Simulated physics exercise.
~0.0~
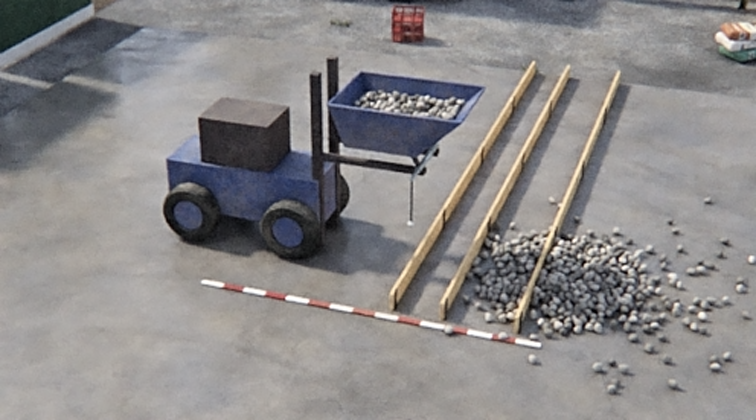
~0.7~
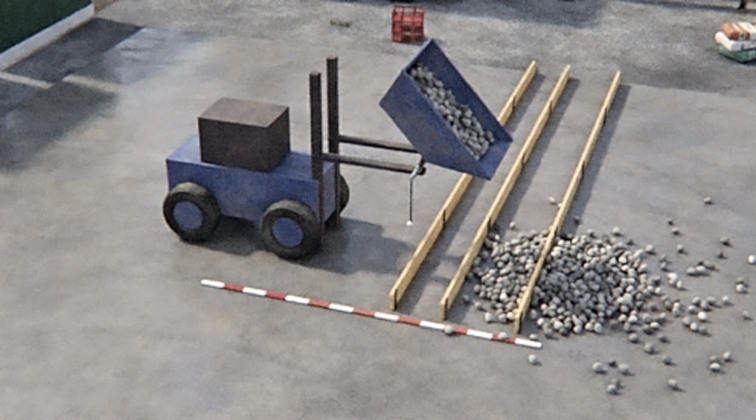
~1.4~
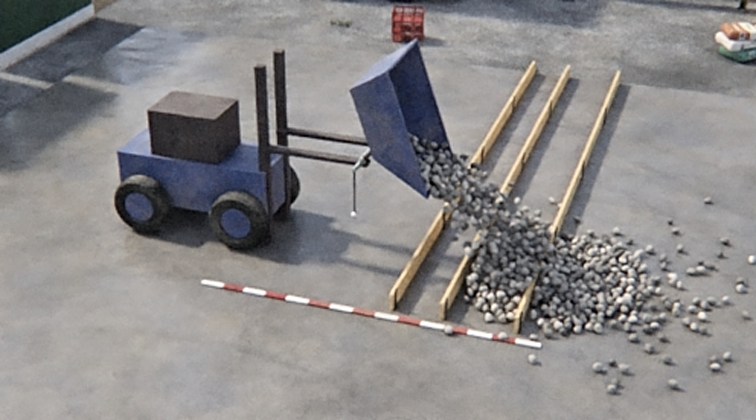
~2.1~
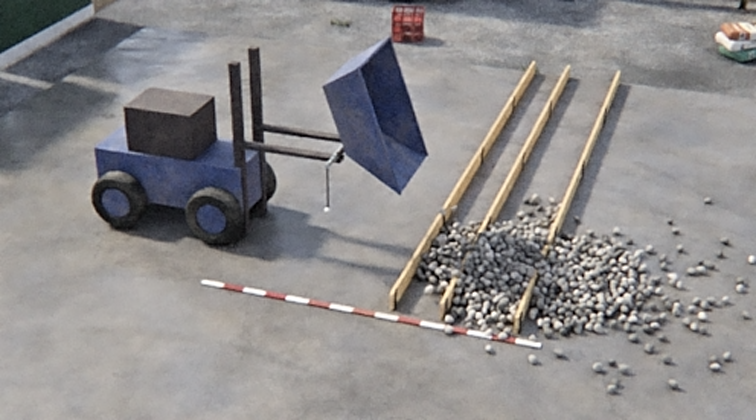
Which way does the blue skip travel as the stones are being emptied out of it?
The skip moves to the left, carried along by the forklift.
